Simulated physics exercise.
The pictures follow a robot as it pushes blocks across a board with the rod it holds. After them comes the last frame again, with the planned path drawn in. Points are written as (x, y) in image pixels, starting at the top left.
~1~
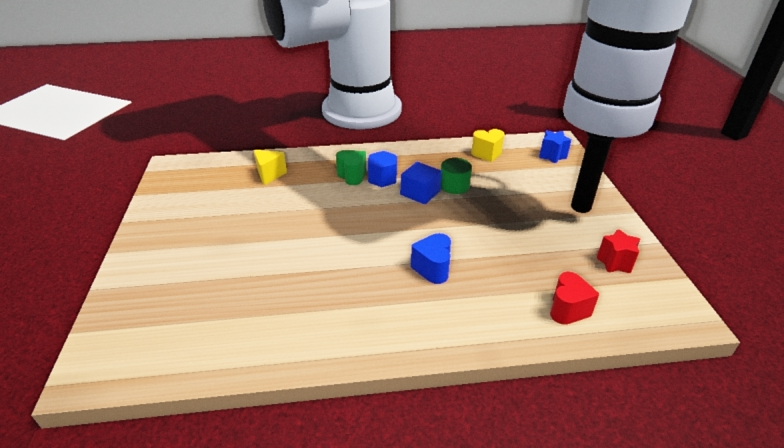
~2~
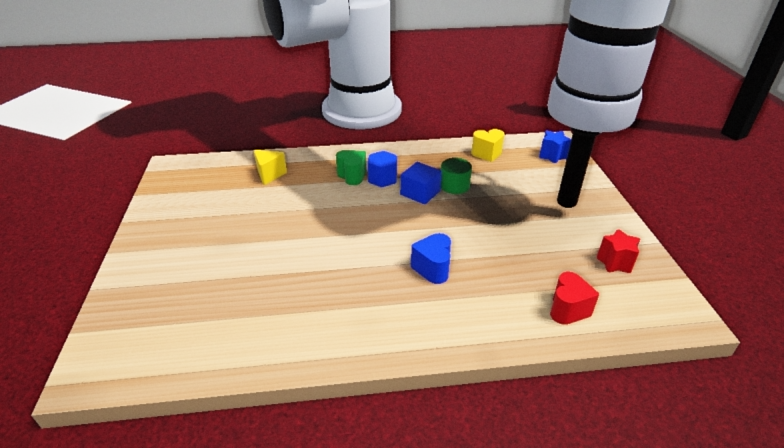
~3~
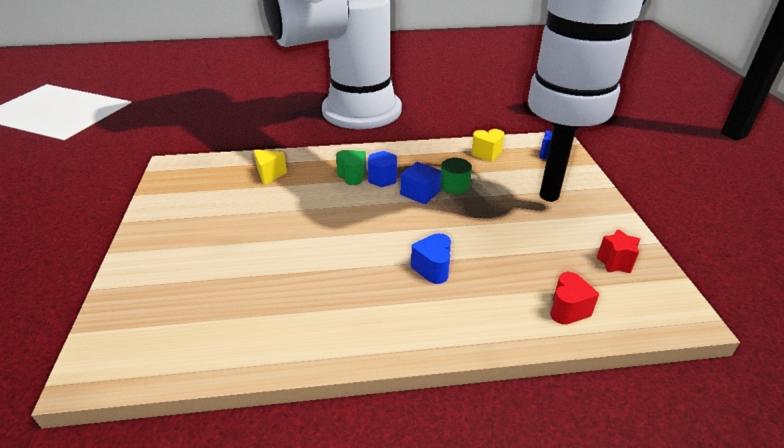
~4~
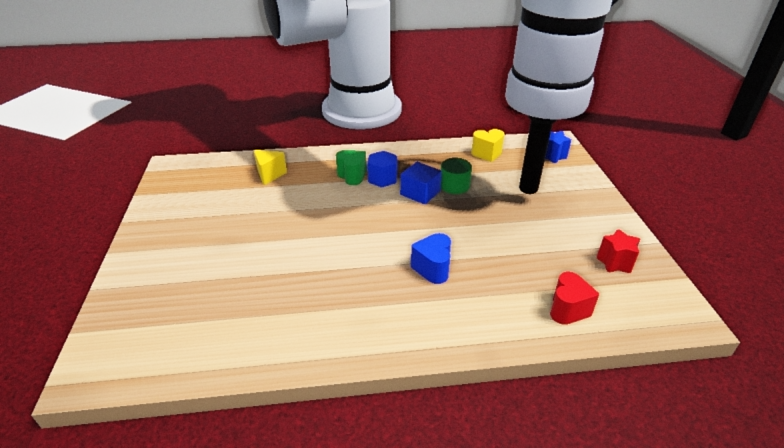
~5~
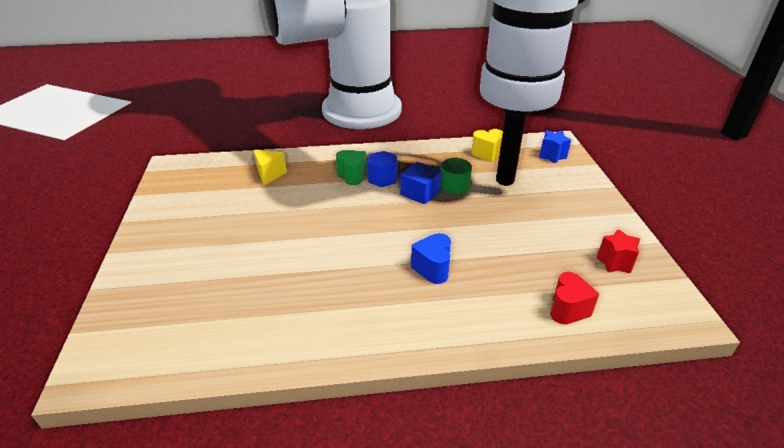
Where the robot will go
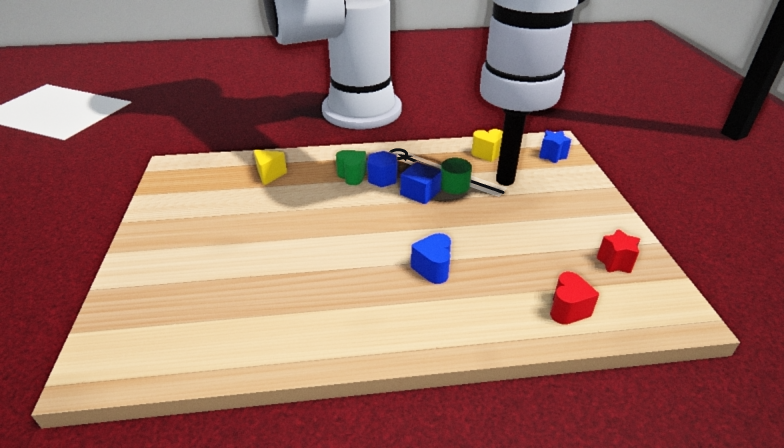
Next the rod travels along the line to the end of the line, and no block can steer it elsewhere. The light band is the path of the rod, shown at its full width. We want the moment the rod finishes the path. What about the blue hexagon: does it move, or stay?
By the time the path is finished, it has hardly shifted at all.
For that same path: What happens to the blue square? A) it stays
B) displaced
Correct choice: B.
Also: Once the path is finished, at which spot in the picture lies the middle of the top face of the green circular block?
Roughly at (435, 163).
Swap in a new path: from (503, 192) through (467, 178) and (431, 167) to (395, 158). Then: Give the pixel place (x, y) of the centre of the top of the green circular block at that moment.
Its top face will be centred at roughly (440, 164).
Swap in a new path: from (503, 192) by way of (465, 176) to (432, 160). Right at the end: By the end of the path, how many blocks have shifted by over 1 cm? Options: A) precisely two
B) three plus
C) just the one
Letter C.
The drawn path runs in a line from (503, 192) to (398, 154).
The first path, step by step. One third of the way, rod at (466, 169); blue square at (417, 173); green circular block at (446, 165).
Two thirds of the way, rod at (430, 156); blue square at (414, 176), turned 20° clockwise; green circular block at (435, 163).
At the end, rod at (398, 144); blue hexagon not moved; blue square at (414, 176), turned 20° clockwise; green circular block at (435, 163).
